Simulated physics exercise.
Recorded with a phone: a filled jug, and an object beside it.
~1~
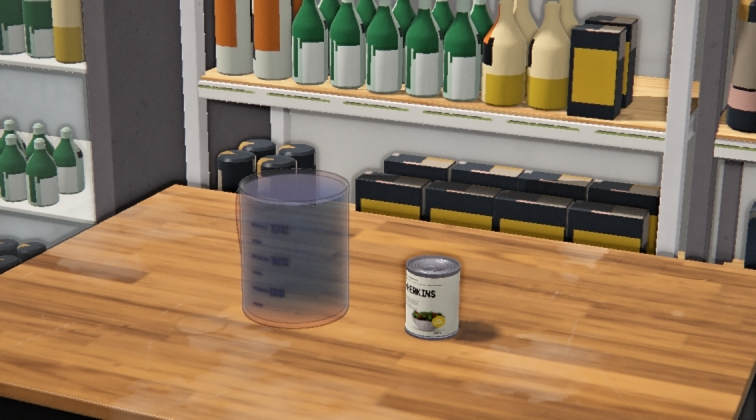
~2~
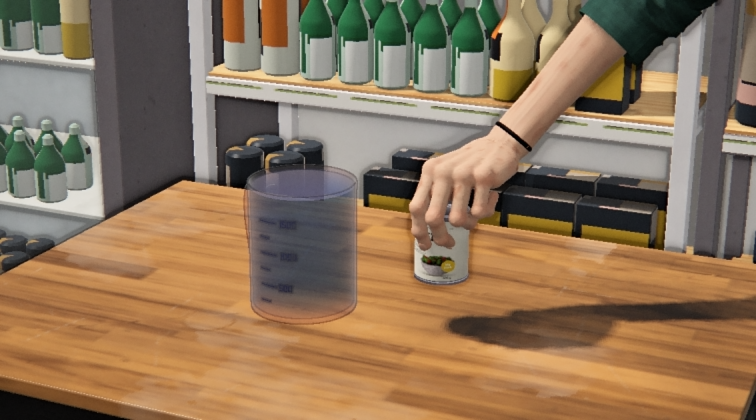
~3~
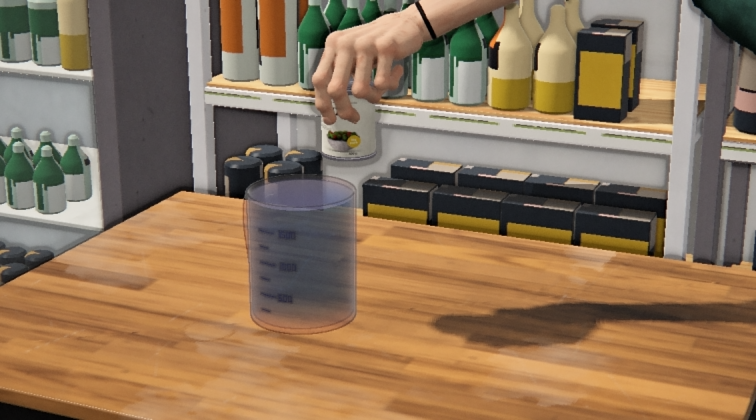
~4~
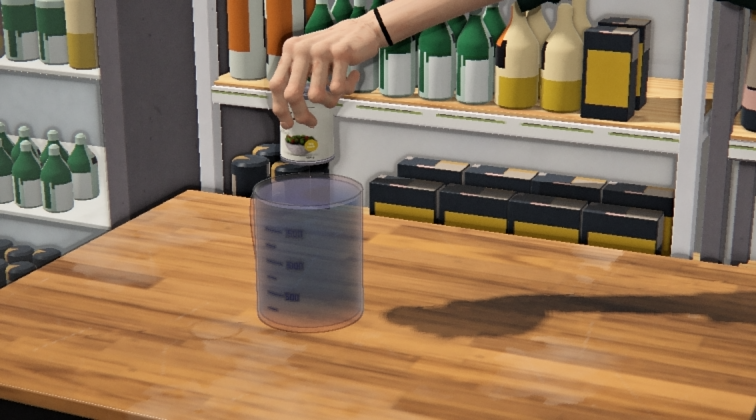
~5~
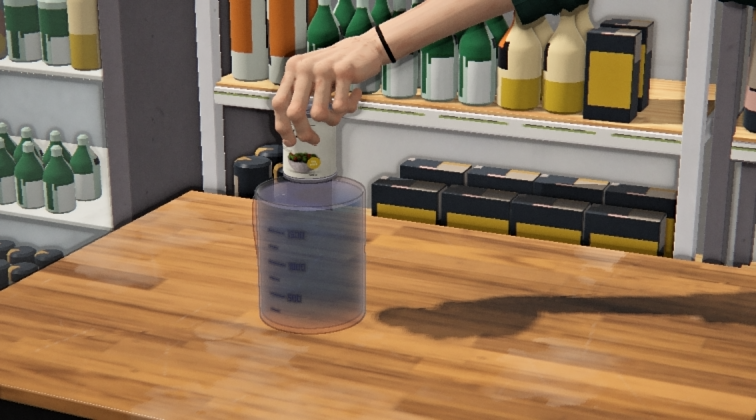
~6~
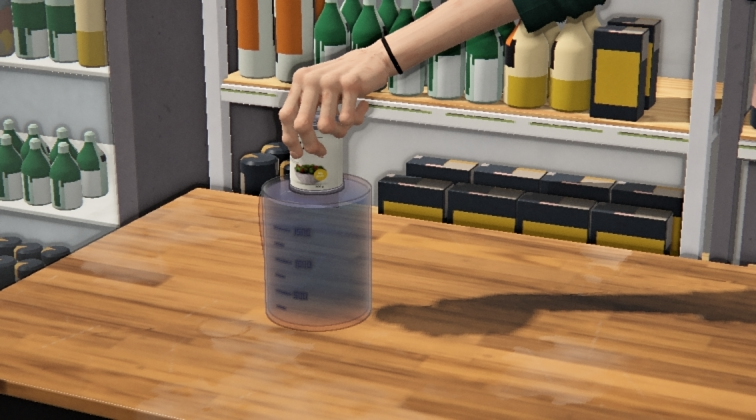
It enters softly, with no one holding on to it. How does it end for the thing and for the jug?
At the end, the thing goes down. The jug spills over.
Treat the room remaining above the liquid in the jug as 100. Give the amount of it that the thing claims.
320 %.
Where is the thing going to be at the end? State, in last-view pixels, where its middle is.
Centre, approximately: (318, 275).
Next, the tin of food enters the dyed water; the jug is full to the brim; it has run over.
After that, the tin of food goes on down; the jug is full to the brim; it has run over.
Finally, the tin of food has sunk; the jug is full to the brim; it has run over.
